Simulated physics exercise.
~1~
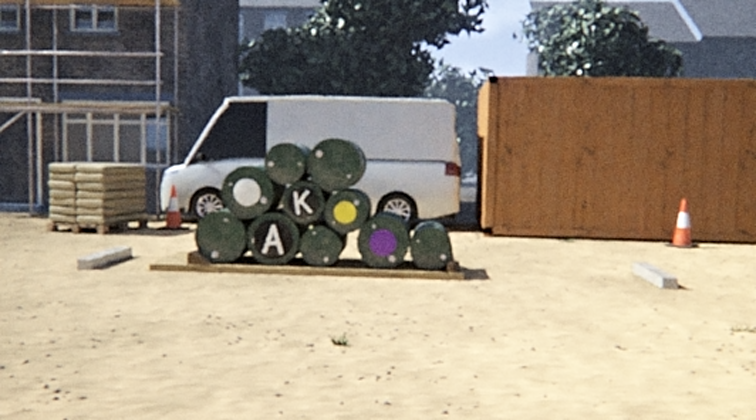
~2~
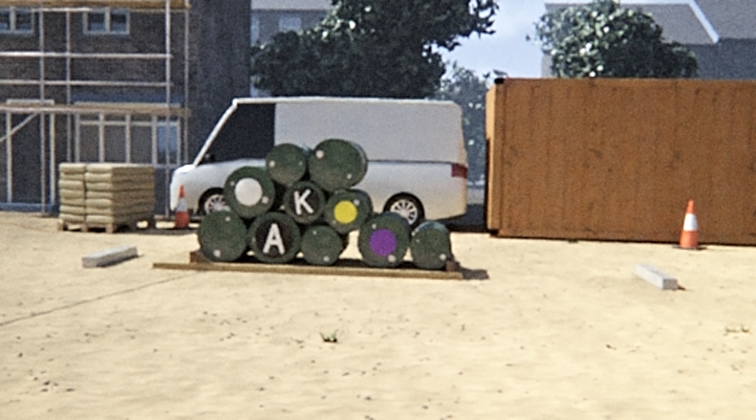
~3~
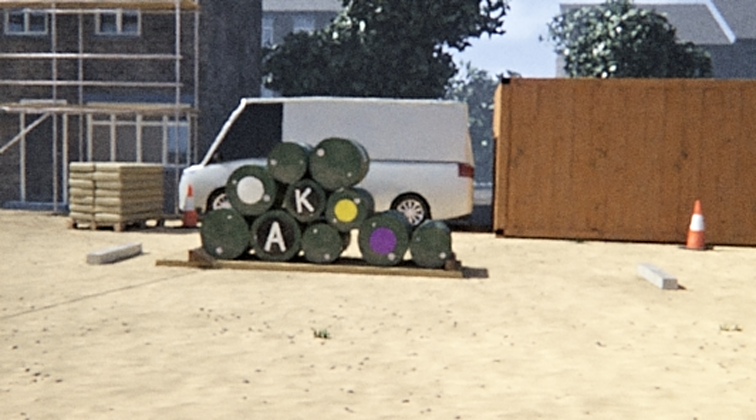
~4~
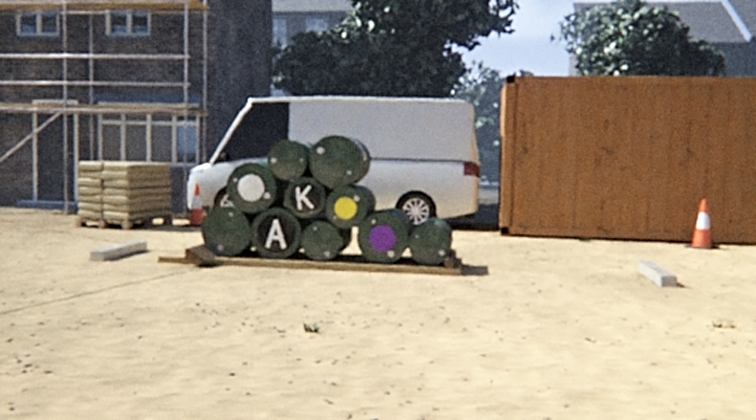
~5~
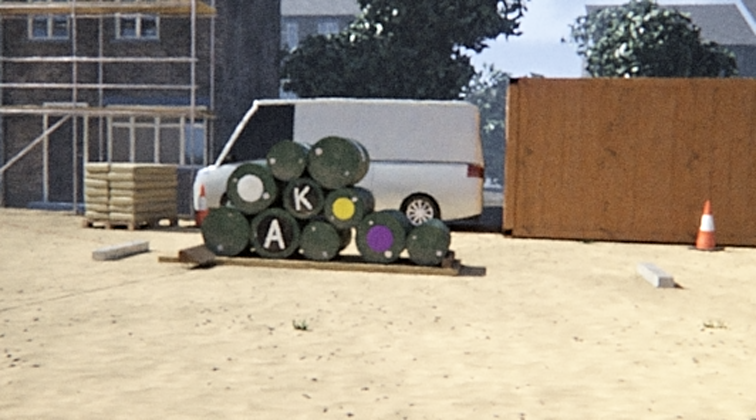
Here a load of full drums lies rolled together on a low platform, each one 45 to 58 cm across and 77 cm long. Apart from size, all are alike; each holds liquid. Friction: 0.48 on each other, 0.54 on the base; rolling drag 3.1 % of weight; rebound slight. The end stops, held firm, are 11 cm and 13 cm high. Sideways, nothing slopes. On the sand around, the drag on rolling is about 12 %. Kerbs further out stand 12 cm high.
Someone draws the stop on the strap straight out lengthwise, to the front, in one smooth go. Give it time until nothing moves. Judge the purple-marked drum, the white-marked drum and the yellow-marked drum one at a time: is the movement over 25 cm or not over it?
Purple - not over, white - over, yellow - not over.
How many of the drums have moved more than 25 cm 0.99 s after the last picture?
0 at that time.
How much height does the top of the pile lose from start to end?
Some 40 cm lower.
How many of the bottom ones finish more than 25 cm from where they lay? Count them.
Count: 2.
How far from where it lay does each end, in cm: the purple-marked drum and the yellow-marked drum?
Purple-marked drum: 0, yellow-marked drum: 5.
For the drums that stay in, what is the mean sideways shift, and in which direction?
Mean shift: Near 35 cm, leftward.
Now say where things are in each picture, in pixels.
In the first picture, 10 drums, 5 on the base, highest (334, 165); purple (383, 243), white (247, 192), yellow (345, 212), A (273, 239), K (303, 202); left chock (13 cm) (190, 252); right round bar (11 cm) (452, 263); kerbs (89, 258) and (667, 276).
In the second picture, the stop on the strap is 0.5 cm out, at (192, 251); the rest still.
In the third picture, the stop on the strap is 10 cm out, at (191, 250); the rest still.
In the fourth picture, the stop on the strap is 25 cm out, at (187, 248); the rest still.
In the fifth picture, the stop on the strap is 40 cm out, at (181, 250); the rest still; purple (380, 239), white (250, 188), yellow (344, 209).
Then, 1.62 s after the last picture, 0 now displaced over 25 cm; purple in place; white 19 cm left and 3 cm down; yellow in place.
Then, 2.35 s after the last picture, 3 now displaced over 25 cm; purple in place; white 45 cm left and 50 cm down; yellow in place.
Then, 4.72 s after the last picture, 6 now displaced over 25 cm; purple in place; white 77 cm left and 50 cm down; yellow in place.
At rest 6.1 s after the last picture, 6 moved over 25 cm; not one over the kerbs; purple in place; white 82 cm left and 50 cm down; yellow 3 cm up; top of the pile 1.1 m high, from 1.5 m.
